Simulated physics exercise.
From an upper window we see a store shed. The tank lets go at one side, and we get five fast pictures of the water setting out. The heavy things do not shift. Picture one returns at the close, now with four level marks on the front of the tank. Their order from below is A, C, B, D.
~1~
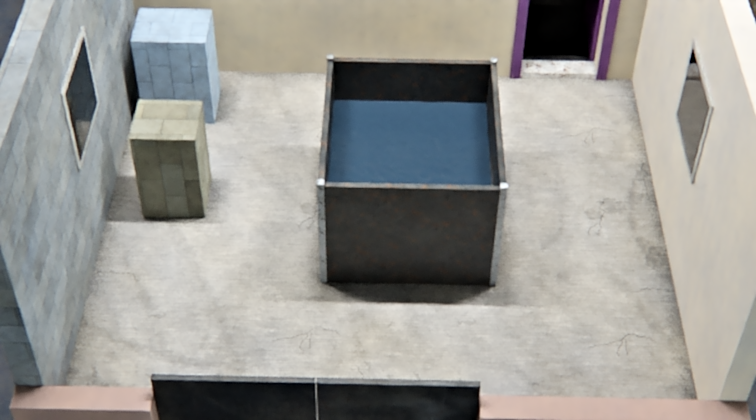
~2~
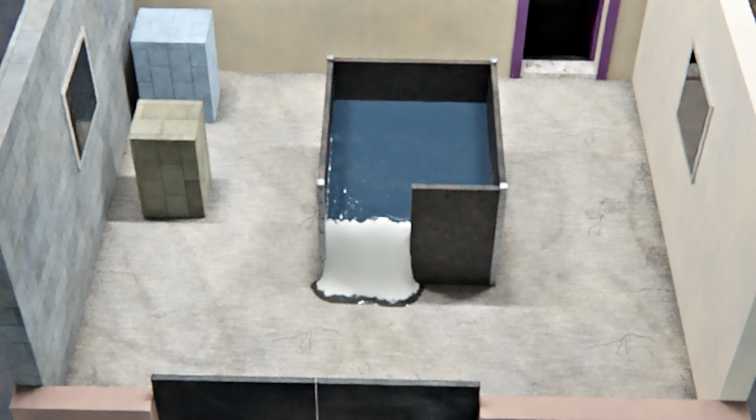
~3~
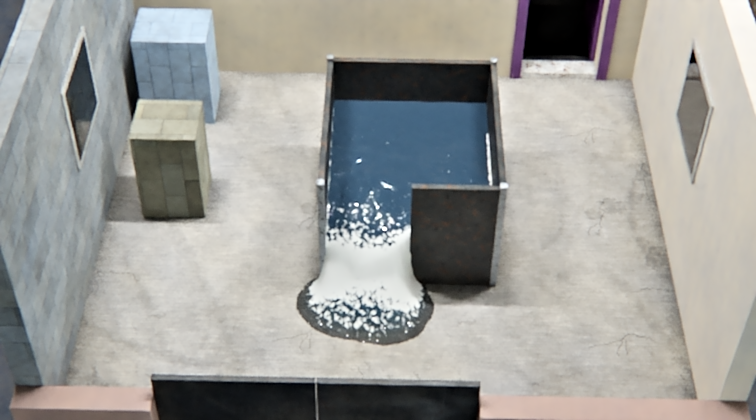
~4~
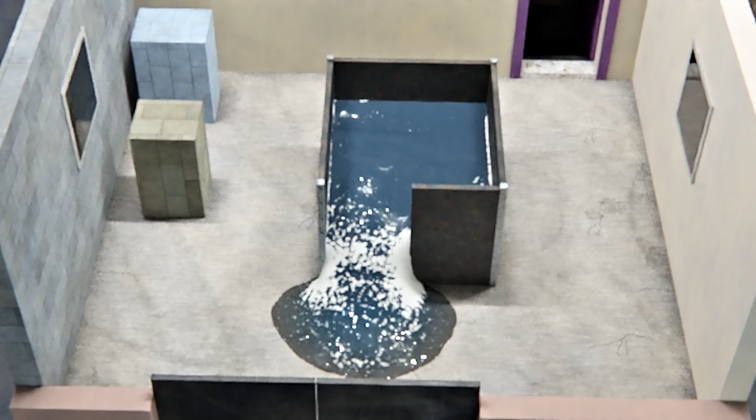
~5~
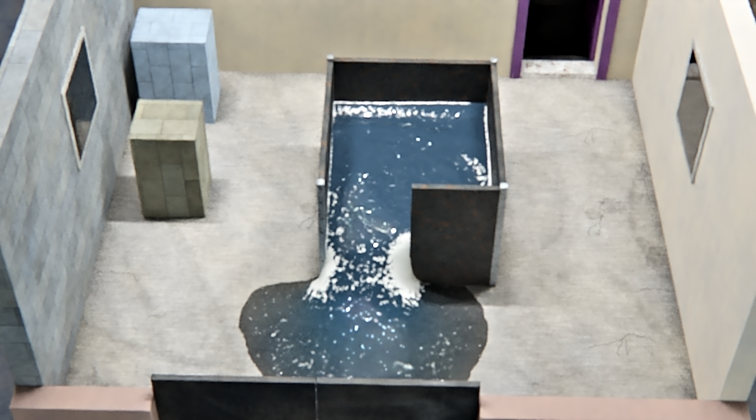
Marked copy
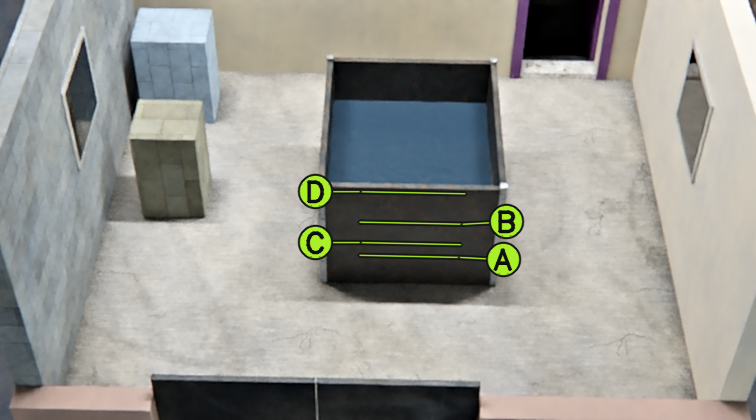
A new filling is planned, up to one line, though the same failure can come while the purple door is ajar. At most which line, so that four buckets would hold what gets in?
Level C.
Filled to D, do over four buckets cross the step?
Yes.
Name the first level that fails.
B.
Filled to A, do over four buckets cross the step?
No, not at all.
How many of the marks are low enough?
Two.
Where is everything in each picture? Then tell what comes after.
Water in the tank at rest, its middle at (411, 158); foot of the purple doorway at (558, 78); shut gate at (316, 388), in the first frame.
In the second frame, 1 % of the ground under water, visible out to (413, 290).
In the third frame, 3 % of the ground under water, visible out to (413, 329).
In the fourth frame, 6 % of the ground under water, visible out to (426, 348).
In the fifth frame, 12 % of the ground under water, visible out to (261, 345).
In lime, A at (409, 256); B at (411, 223); C at (410, 243); D at (412, 192); from the bottom up A, C, B, D.
If A is chosen, nothing gets over.
If B is chosen, about 10 bucketfuls get in.
If C is chosen, a splash gets over, under a bucket.
If D is chosen, dozens of bucketfuls pour in.
